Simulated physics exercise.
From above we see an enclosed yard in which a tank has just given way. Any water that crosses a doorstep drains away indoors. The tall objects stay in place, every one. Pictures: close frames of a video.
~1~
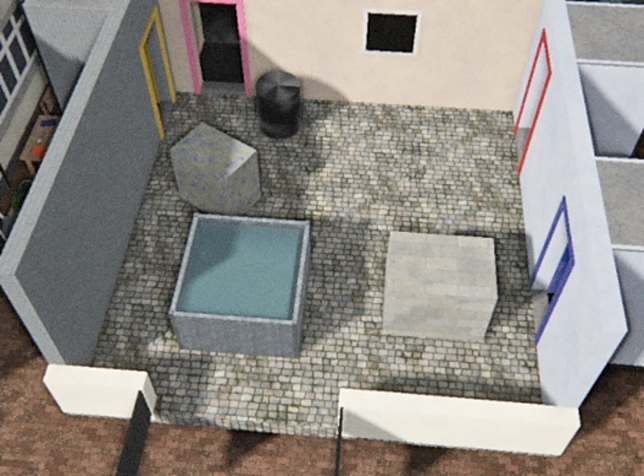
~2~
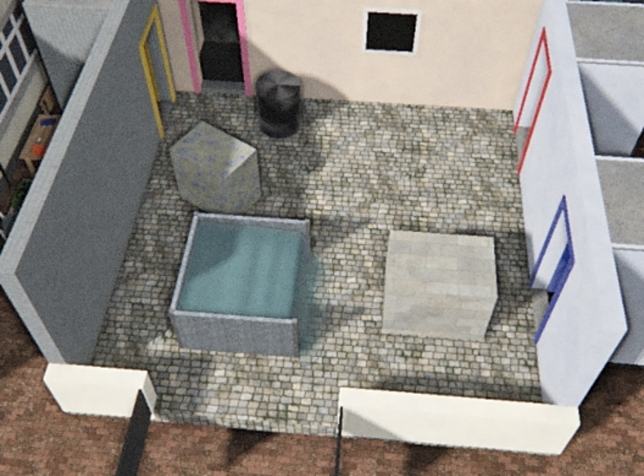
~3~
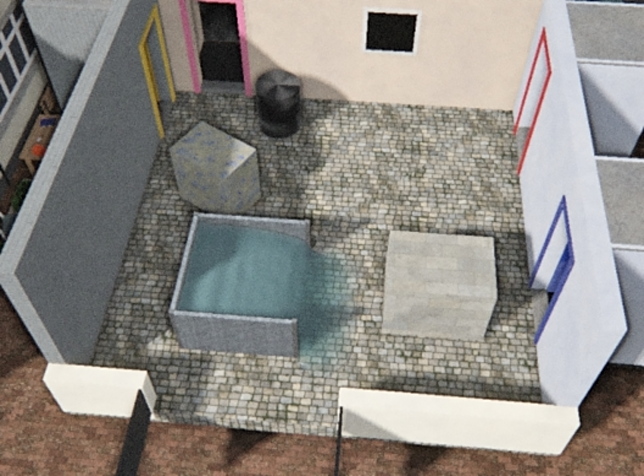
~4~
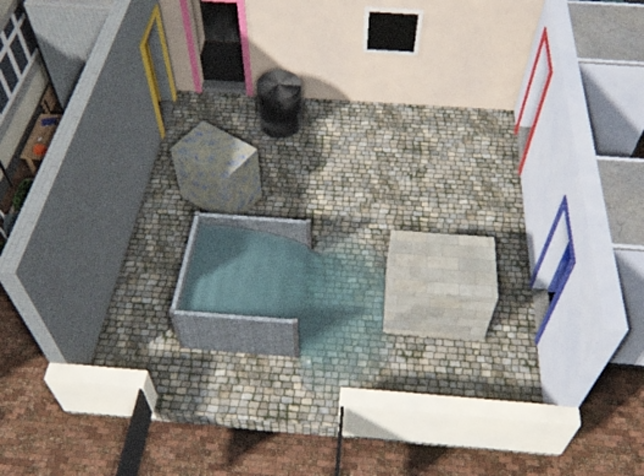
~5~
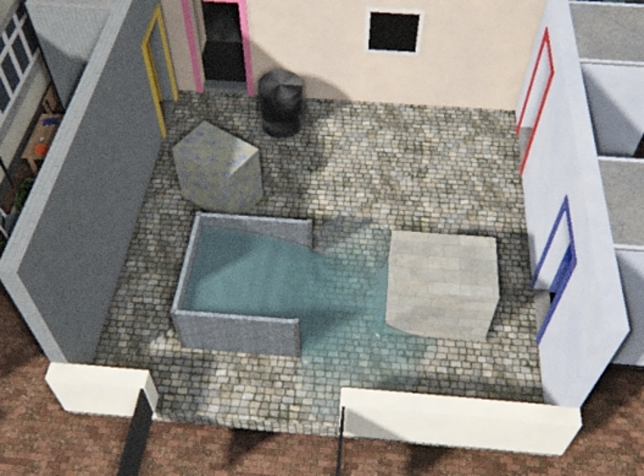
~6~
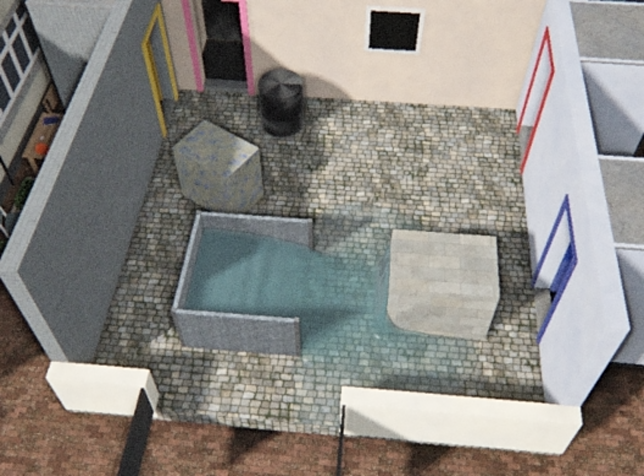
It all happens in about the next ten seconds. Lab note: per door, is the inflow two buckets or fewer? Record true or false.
Pink door true; blue door false; yellow door false; red door true.
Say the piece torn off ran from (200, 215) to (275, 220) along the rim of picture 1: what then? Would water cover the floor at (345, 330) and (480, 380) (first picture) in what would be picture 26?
Taking them in turn, they come out spared and spared.
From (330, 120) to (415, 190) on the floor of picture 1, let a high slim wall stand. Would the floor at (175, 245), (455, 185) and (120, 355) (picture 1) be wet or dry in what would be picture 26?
Taking the points in turn, they are high and dry, inundated and high and dry.
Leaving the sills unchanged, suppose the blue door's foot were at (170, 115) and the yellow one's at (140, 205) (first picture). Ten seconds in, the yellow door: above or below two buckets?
Yellow is not flooded.
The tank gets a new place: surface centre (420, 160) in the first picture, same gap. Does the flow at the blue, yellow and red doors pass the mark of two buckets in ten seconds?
Result - blue: Past the limit, yellow: Past the limit, red: Past the limit.
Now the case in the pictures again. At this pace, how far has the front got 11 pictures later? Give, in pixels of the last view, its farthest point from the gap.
The front tops out at about (514, 114).
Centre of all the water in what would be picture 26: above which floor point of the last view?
My reading is close to (407, 255).
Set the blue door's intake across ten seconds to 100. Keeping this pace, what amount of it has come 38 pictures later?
My estimate: Close to 85 per cent.
A moment on, water covers 30 % of the floor; the pink door not reached, the blue door wet at the sill, nothing in, the yellow door not reached, the red door not reached.
Next, water covers 55 % of the floor; the pink door not reached, the blue door under two buckets in, the yellow door not reached, the red door wet at the sill, nothing in.
Then, water covers 65 % of the floor; the pink door not reached, the blue door over two buckets in, the yellow door not reached, the red door wet at the sill, nothing in.
Later, water covers 75 % of the floor; the pink door wet at the sill, nothing in, the blue door over two buckets in, the yellow door under two buckets in, the red door wet at the sill, nothing in.
In the end, water covers 95 % of the floor; the pink door wet at the sill, nothing in, the blue door far over two buckets in, the yellow door far over two buckets in, the red door wet at the sill, nothing in.
